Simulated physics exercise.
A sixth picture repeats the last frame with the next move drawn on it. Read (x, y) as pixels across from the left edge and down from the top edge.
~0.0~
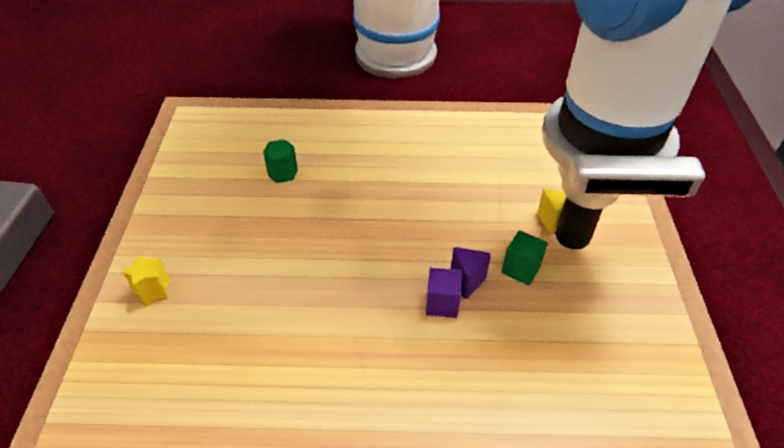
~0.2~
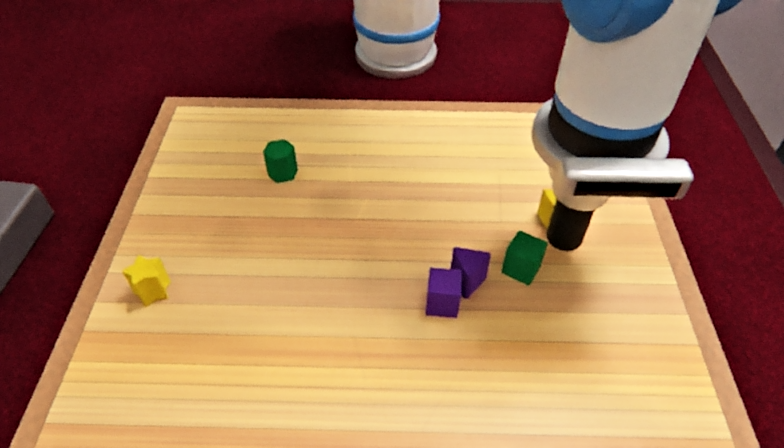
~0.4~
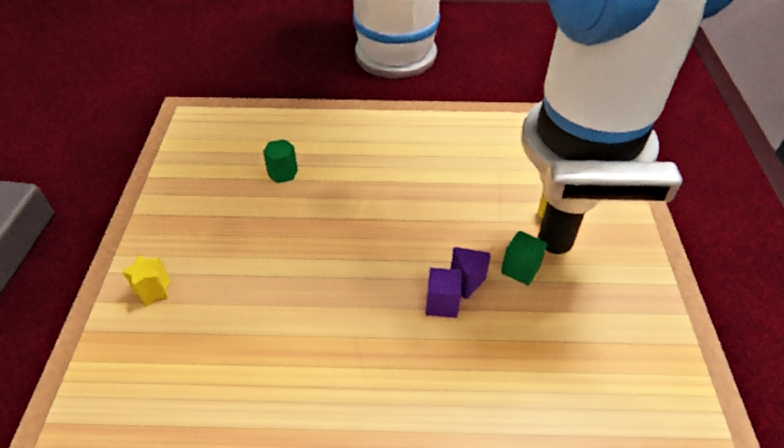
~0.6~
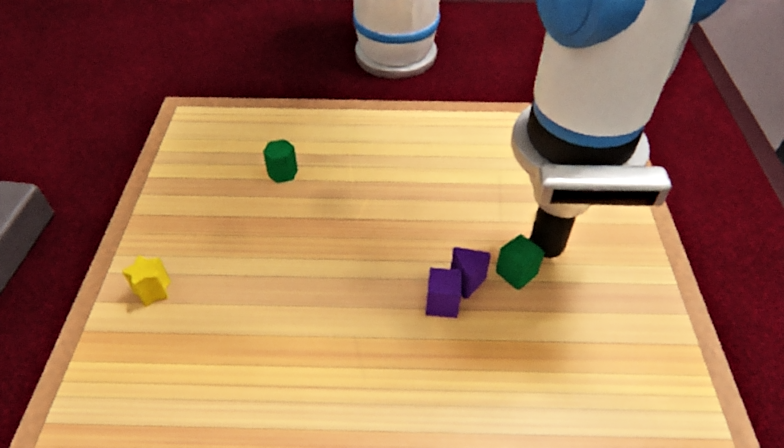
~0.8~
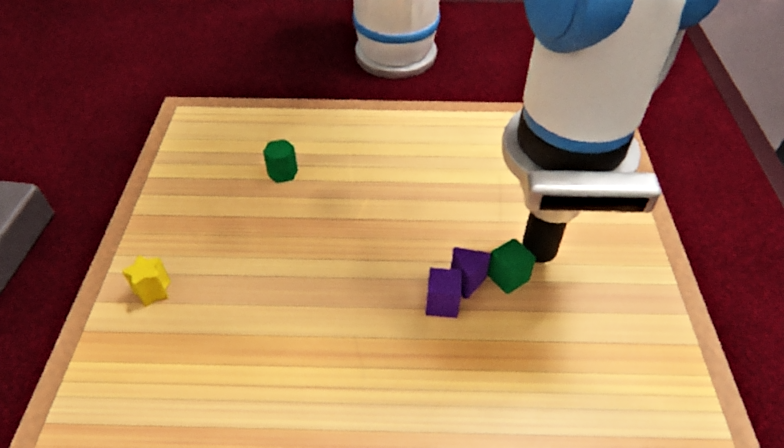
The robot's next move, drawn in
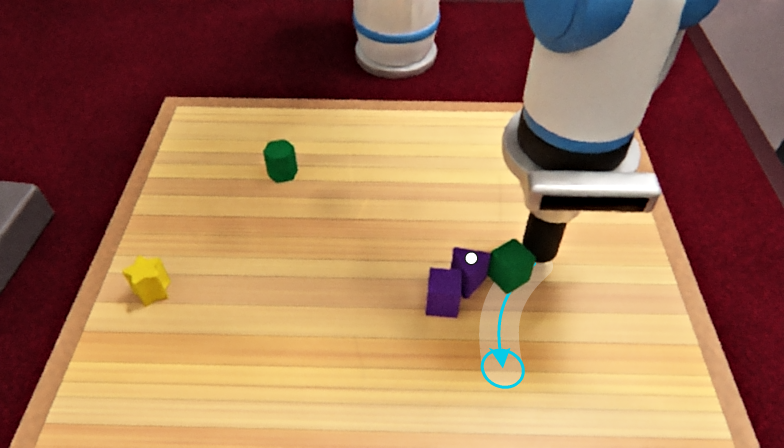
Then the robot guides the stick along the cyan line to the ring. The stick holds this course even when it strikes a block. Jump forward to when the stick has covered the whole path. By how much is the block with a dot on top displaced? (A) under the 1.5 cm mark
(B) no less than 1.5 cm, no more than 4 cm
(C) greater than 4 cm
B.
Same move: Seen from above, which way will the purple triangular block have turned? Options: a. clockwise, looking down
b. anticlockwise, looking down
That would be b.
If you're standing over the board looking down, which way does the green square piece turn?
The turn is clockwise.
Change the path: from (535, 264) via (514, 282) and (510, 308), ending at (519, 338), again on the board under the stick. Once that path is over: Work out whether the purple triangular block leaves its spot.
At the end, its place is different.
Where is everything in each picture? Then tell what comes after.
The first picture shows tip of the stick (572, 238), middles of tops, purple square piece (445, 281), purple triangular block (471, 258), green square piece (528, 245), yellow triangular block (560, 198).
The second picture shows stick (564, 239), nothing pushed.
The third picture shows stick (555, 242), nothing pushed.
The fourth picture shows stick (547, 246), green square piece (523, 249).
The fifth picture shows stick (539, 250), purple square piece (445, 281), purple triangular block (471, 258), green square piece (514, 254), yellow triangular block hidden.
The line goes from (535, 264) via (511, 290) and (499, 326), ending at (503, 368); the dot is on the purple triangular block.
What follows on the original path. One third of the way, stick (514, 277); purple square piece (438, 283), turned 15° anticlockwise; purple triangular block (452, 256), turned 25° anticlockwise; green square piece (481, 258), turned 50° clockwise.
Two thirds of the way, stick (502, 313); purple square piece (436, 283), turned 25° anticlockwise; purple triangular block (449, 255), turned 20° anticlockwise; green square piece (478, 260), turned 60° clockwise.
At the end, stick (506, 356); purple square piece (436, 283), turned 25° anticlockwise; purple triangular block (449, 255), turned 20° anticlockwise; green square piece (478, 260), turned 60° clockwise; yellow triangular block unmoved.
